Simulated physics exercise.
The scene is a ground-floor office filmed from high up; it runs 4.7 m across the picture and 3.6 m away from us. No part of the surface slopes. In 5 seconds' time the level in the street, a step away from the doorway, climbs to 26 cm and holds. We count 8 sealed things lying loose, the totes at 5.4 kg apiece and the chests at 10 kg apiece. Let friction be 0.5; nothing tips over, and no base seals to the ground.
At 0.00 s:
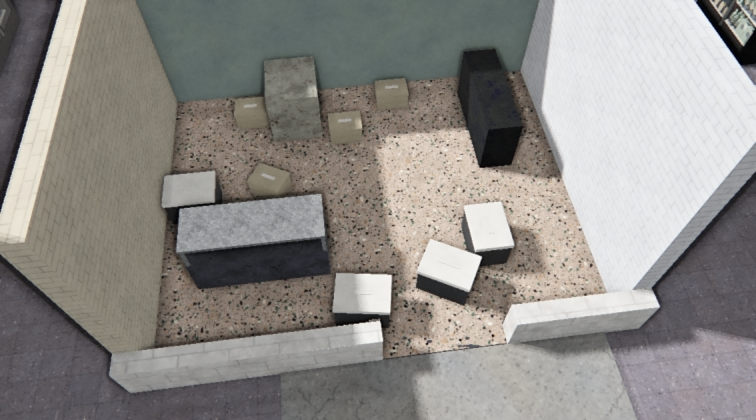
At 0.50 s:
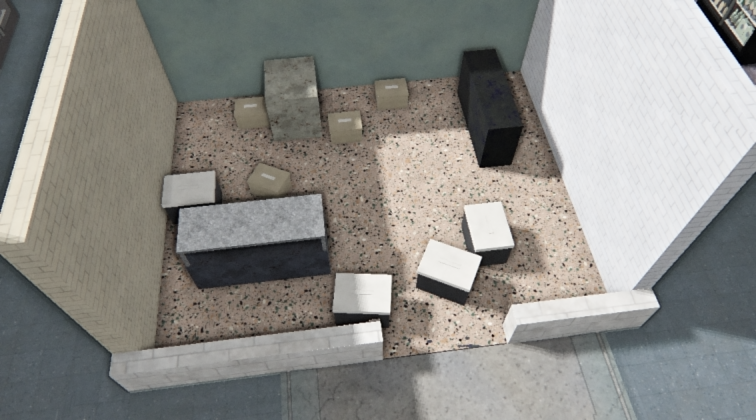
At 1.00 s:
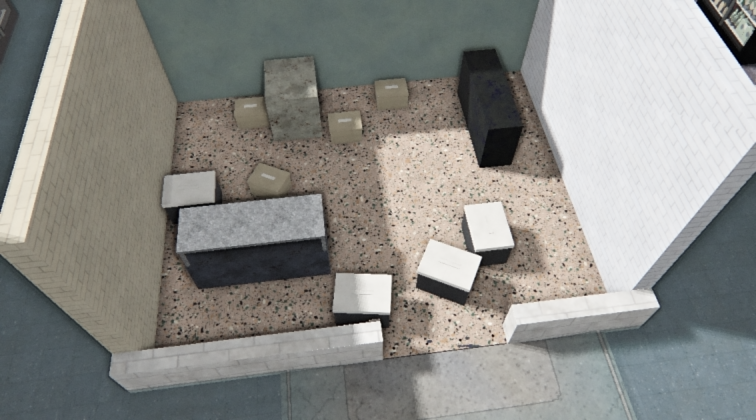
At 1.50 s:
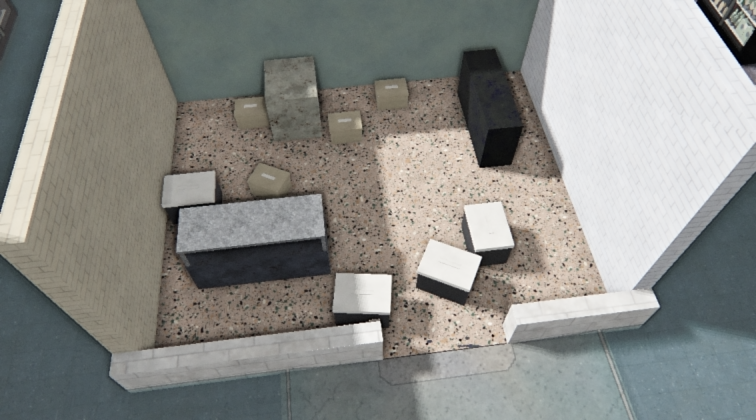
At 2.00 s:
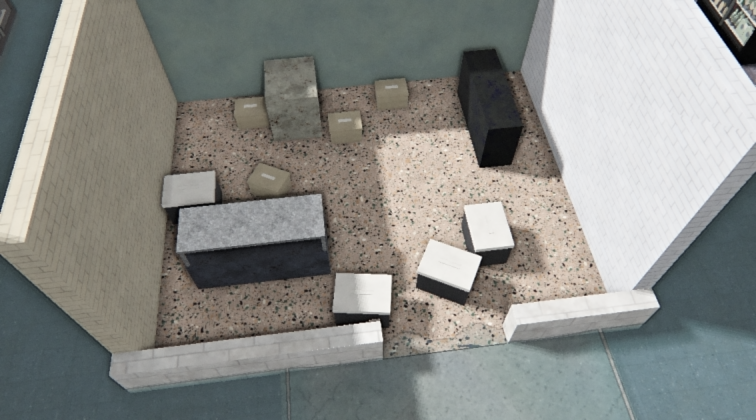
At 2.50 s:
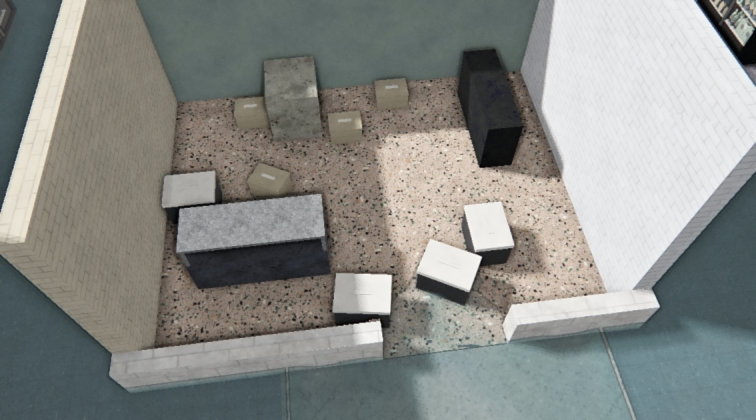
Water spreading over the grey pavement outside a walled room, then creeping in at the doorway while blocks and boxes stay still.
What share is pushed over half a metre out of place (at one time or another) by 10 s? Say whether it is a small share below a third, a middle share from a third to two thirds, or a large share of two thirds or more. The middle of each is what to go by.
A middle share, from a third to two thirds.
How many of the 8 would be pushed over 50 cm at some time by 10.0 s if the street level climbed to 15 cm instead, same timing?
I count 3 of them in that case.
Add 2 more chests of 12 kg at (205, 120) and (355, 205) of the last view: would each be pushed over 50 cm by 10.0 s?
In turn: Short of it, over.
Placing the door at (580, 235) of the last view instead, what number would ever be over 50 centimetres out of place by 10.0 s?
Then it comes to 6.
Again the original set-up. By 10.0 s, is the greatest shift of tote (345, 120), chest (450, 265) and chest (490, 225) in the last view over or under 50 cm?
In that order: Above the mark, above the mark, above the mark.
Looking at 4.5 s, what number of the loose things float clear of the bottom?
At that moment it comes to 0.
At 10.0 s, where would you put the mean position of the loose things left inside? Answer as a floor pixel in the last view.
Near (343, 153).
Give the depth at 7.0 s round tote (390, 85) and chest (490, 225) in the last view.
Roughly 19 and 8 cm.
After 3.5 s 0 of 8 are over 50 cm from their spots; 0 afloat.
After 4.5 s 2 of 8 are over 50 cm from their spots; 0 afloat.
After 7.0 s 3 of 8 are over 50 cm from their spots; 4 afloat.
After 10.0 s 3 of 8 are over 50 cm from their spots, and 3 have been at some point; 7 afloat.
